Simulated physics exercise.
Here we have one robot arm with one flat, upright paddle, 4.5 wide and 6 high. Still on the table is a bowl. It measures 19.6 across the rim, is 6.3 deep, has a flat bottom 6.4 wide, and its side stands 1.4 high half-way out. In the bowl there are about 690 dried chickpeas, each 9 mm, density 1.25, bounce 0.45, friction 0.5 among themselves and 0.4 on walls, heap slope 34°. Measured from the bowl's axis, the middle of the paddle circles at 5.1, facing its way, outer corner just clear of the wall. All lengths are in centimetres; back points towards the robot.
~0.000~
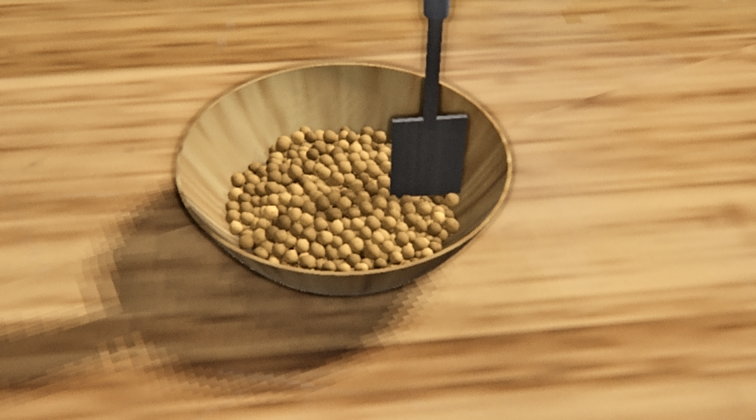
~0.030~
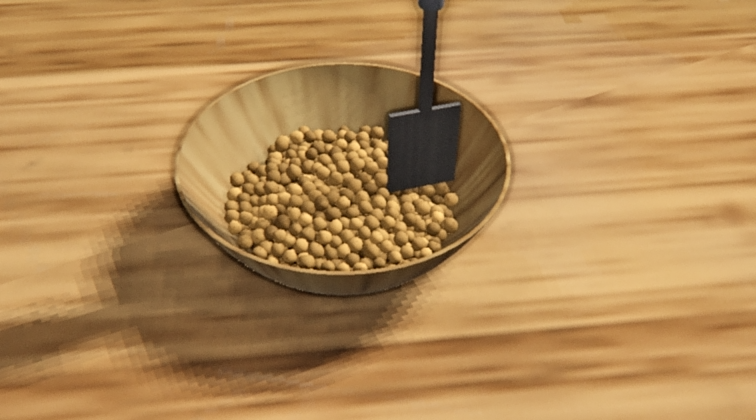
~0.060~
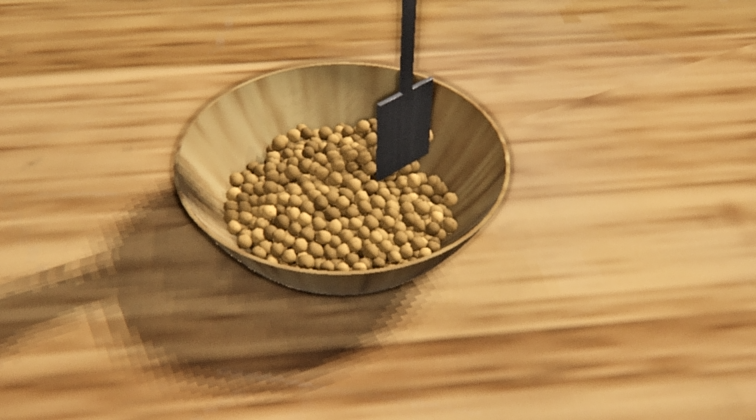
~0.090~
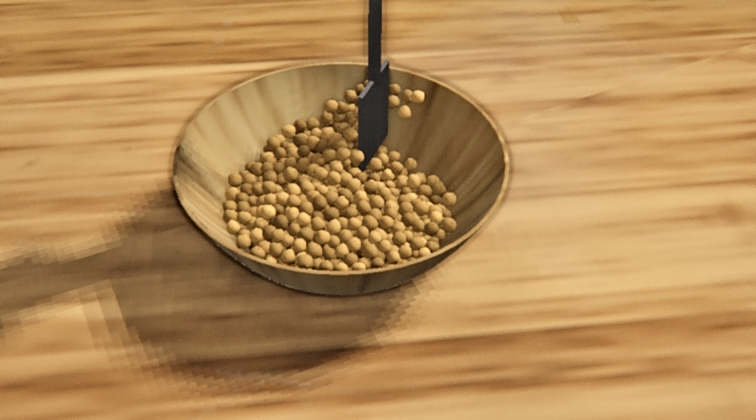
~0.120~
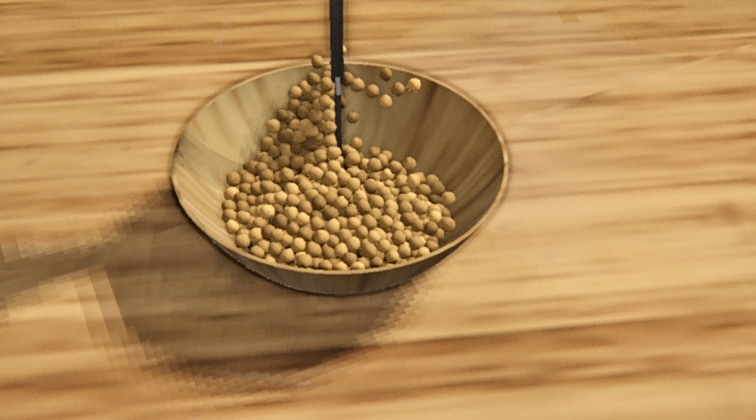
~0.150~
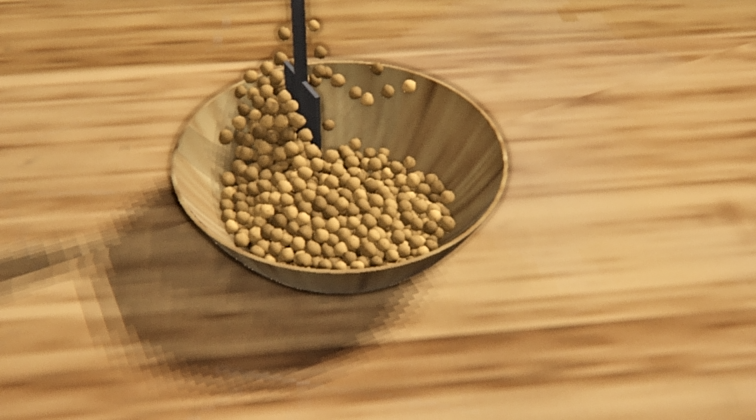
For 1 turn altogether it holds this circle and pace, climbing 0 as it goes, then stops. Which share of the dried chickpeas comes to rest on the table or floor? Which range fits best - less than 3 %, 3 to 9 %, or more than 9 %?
The range that fits is more than 9 %.
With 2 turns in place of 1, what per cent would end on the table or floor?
In that case some 30 per cent.
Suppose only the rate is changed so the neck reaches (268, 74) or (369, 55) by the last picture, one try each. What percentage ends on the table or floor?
Close to 25 and 5 in a hundred.
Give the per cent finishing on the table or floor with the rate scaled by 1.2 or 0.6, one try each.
Estimates in order: Some 25 % and some 10 %.
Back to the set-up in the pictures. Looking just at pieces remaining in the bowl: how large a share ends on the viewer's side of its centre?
I'd say around 40 per cent.
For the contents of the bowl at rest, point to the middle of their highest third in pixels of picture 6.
Somewhere close to (374, 168).
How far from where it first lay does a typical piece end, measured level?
About 4 centimetres.
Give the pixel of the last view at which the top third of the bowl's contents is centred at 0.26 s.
Roughly at (287, 222).
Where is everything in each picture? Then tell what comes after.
The first picture shows paddle neck at (431, 97), 0° round; upper third of the load around (336, 195), from x 235 to 450, top at y 135; 694 in the bowl.
The second picture shows paddle neck at (426, 88), 10° round; upper third of the load around (336, 192), from x 230 to 450, top at y 130.
The third picture shows paddle neck at (407, 70), 35° round; upper third of the load around (335, 189), from x 230 to 450, top at y 115.
The fourth picture shows paddle neck at (375, 58), 60° round; upper third of the load around (331, 182), from x 230 to 450, top at y 85.
The fifth picture shows paddle neck at (337, 53), 86° round; upper third of the load around (318, 179), from x 230 to 450, top at y 50; 693 in the bowl, 1 in flight or on the tool.
The sixth picture shows paddle neck at (300, 58), 112° round; upper third of the load around (293, 172), from x 225 to 445, top at y 25; 692 in the bowl, 2 in flight or on the tool.
By 0.26 s, 204° round, highest piece 11 above the table; 658 in the bowl, 3 on the table or floor, 33 in flight or on the tool.
By 0.36 s, 297° round, highest piece 10 above the table; 609 in the bowl, 36 on the table or floor, 49 in flight or on the tool.
By 0.62 s, 0° round, highest piece 5 above the table; 539 in the bowl, 155 on the table or floor.
By 1.32 s, 0° round, highest piece 5 above the table; 539 in the bowl, 155 on the table or floor.
Final count, 539 in the bowl, 155 on the table or floor. That is 22 % on the table or floor.
